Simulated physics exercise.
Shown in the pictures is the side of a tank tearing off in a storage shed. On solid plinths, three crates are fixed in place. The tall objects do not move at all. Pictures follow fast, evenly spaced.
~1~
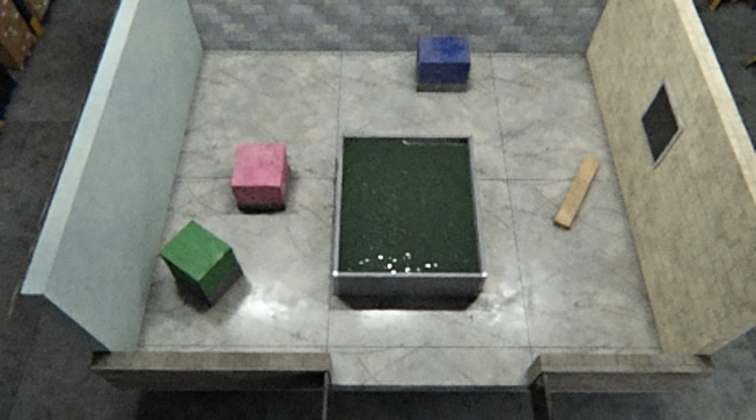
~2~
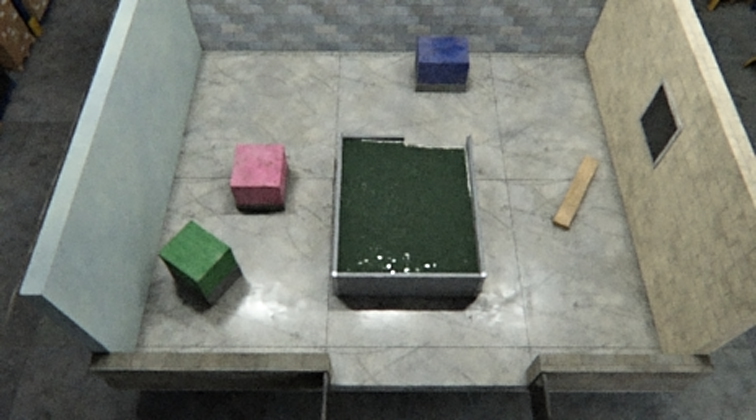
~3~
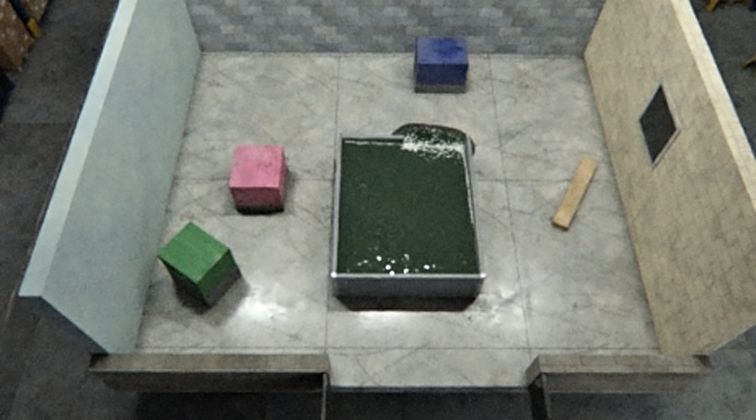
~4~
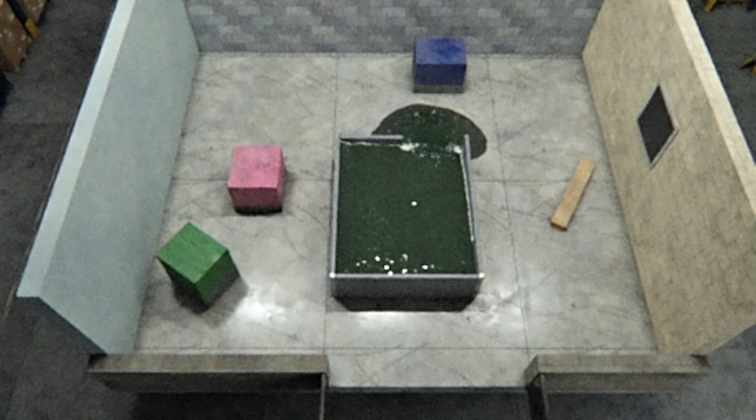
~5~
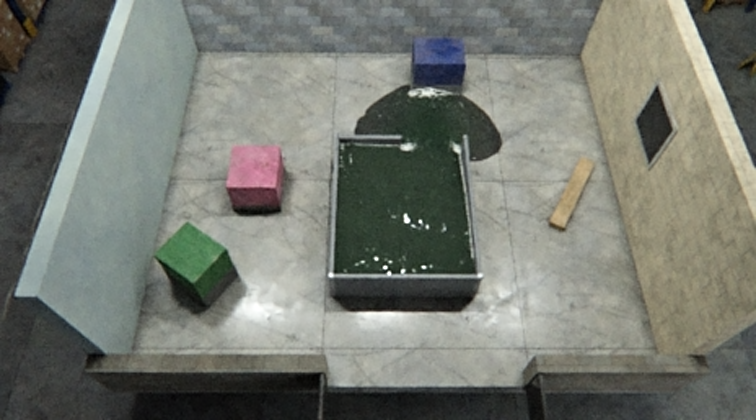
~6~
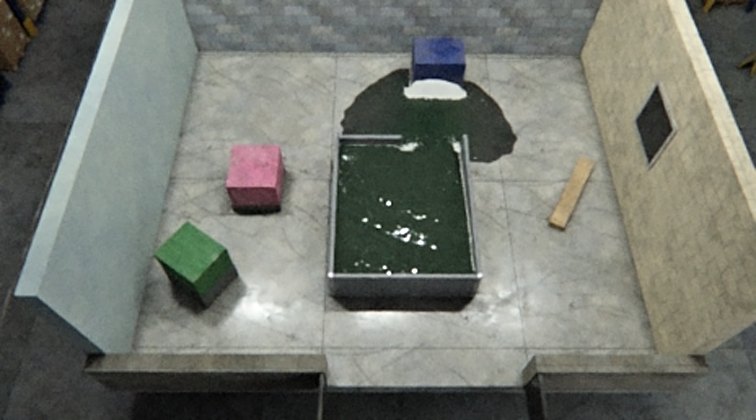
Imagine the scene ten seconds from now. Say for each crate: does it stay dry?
Pink crate: Yes, it stays dry; blue crate: No, it gets wet; green crate: Yes, it stays dry.
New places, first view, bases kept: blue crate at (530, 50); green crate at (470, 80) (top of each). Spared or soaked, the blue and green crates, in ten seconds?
The blue crate is untouched, and the green crate is flooded.
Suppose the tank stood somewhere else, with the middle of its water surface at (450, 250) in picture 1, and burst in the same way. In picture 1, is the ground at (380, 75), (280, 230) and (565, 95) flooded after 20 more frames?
In turn: Awash, free of water, wet.
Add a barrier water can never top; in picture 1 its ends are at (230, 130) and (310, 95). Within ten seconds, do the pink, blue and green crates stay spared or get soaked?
Pink crate: Untouched, blue crate: Reached, green crate: Untouched.
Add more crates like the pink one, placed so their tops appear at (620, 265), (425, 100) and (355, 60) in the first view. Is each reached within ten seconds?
Going through them in order, the first is not reached, the second is overtopped and the third is not reached.
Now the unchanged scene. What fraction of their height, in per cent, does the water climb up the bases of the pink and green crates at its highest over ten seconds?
Near 40 and 40 in a hundred.
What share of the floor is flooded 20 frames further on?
That should be about 35 %.
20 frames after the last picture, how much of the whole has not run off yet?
I'd put it near 100 %.
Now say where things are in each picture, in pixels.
The first picture shows the water tank at (408, 203) is whole and still.
In the second picture, the front is at a hidden place, out from the gap on the water tank's far side.
In the third picture, the front is at (410, 127), out from the gap on the water tank's far side.
In the fourth picture, the front is at (414, 108), out from the gap on the water tank's far side.
In the fifth picture, the front is at (406, 89), out from the gap on the water tank's far side.
In the sixth picture, the front is at (402, 73), out from the gap on the water tank's far side.
A moment on, water covers 20 % of the floor; the pink crate not reached, the blue crate water round its plinth, the green crate not reached.
Next, water covers 25 % of the floor; the pink crate not reached, the blue crate water round its plinth, the green crate not reached.
Then, water covers 35 % of the floor; the pink crate not reached, the blue crate water round its plinth, the green crate not reached.
Later, water covers 70 % of the floor; the pink crate water round its plinth, the blue crate water round its plinth, the green crate water round its plinth.
In the end, water covers 95 % of the floor; the pink crate stayed above the water, the blue crate was topped, the green crate stayed above the water.
